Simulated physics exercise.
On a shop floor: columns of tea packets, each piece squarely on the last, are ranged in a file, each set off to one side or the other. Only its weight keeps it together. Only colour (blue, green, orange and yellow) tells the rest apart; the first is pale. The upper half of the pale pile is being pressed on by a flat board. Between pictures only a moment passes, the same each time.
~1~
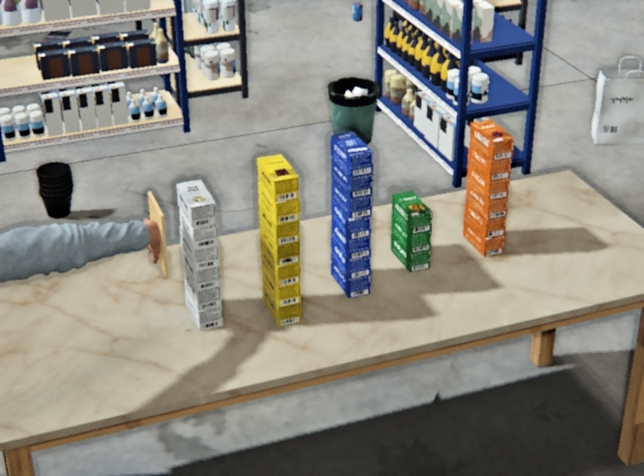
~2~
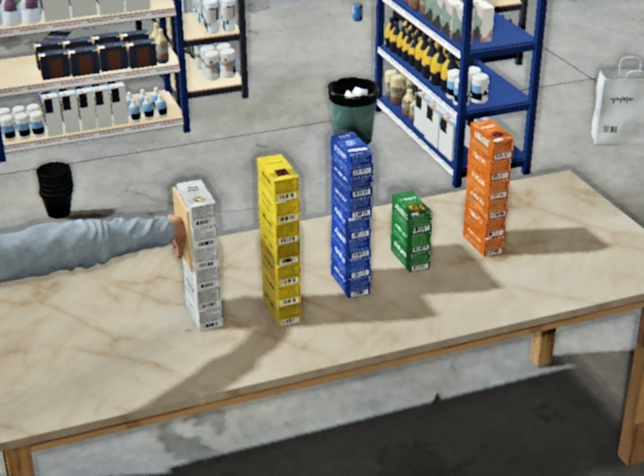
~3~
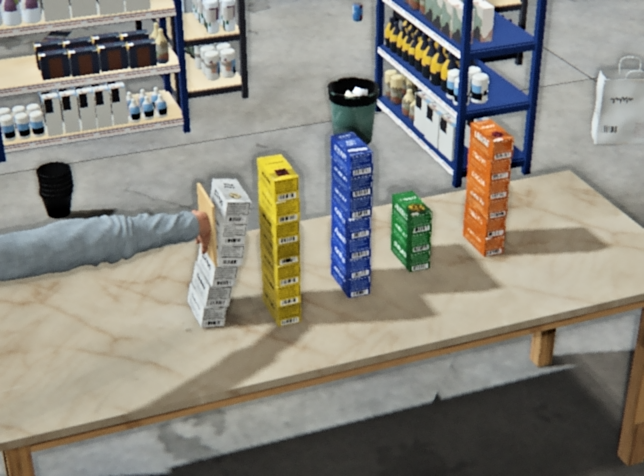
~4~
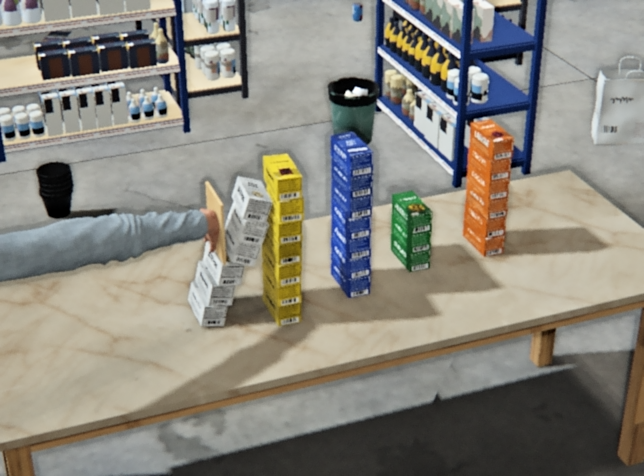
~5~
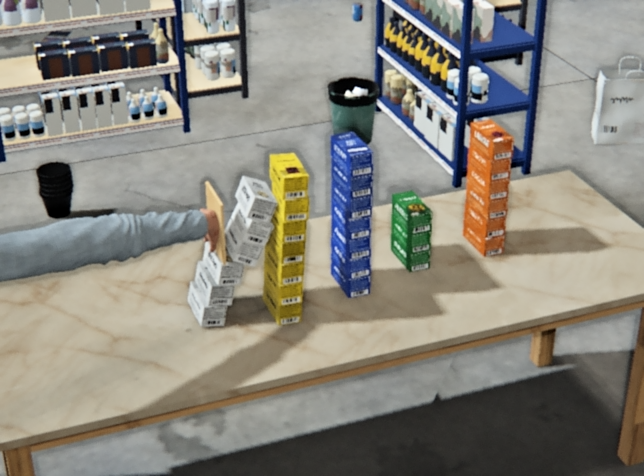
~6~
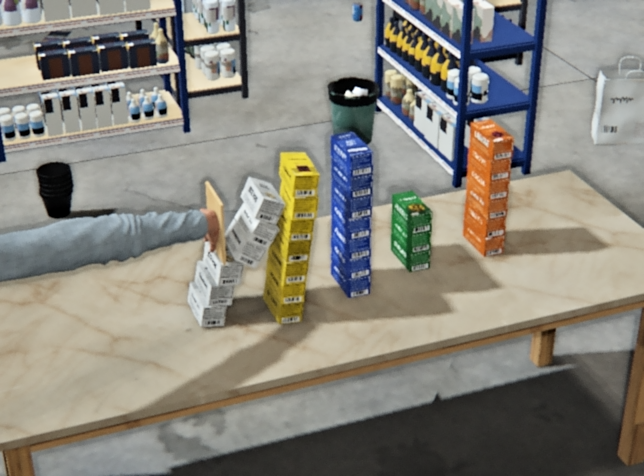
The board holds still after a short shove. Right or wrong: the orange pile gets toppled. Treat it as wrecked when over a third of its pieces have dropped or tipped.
Right.
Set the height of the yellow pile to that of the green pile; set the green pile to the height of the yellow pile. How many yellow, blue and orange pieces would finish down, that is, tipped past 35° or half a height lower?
The tally reads yellow 0, then blue 0, then orange 0.
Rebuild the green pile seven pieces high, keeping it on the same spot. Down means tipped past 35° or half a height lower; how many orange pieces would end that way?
For orange, the count is 5.
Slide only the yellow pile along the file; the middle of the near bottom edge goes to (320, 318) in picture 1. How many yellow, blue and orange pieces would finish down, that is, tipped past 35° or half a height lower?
Counting each pile, I get yellow 0, blue 0 and orange 0.
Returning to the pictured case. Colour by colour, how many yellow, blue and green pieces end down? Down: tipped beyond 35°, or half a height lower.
Colour by colour, that's yellow at 6, blue at 6, and green at 1.
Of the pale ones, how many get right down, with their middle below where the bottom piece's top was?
Counting the pale pieces gives 3.
Shortly afterwards, 3 of the pale pile down; none of the 6 orange packets down (0 of 23 in all colours); top orange packet unmoved; top yellow packet tilted clearly, a little lower.
Next, 3 of the pale pile down; none of the 6 orange packets down (6 of 23 in all colours); top orange packet unmoved; top yellow packet tilted clearly, about its own height lower.
Some moments later, 3 of the pale pile down; none of the 6 orange packets down (12 of 23 in all colours); top orange packet tilted barely; top yellow packet upside down.
Afterwards, 3 of the pale pile down; 5 of the 6 orange packets down (18 of 23 in all colours); top orange packet tilted steeply, about its own height lower; top yellow packet on its side.
In the end, 3 of the pale pile down; 5 of the 6 orange packets down (18 of 23 in all colours); top orange packet on its side; top yellow packet on its side. From the last view, middles, top orange packet near (595, 206), top yellow packet near (587, 293).
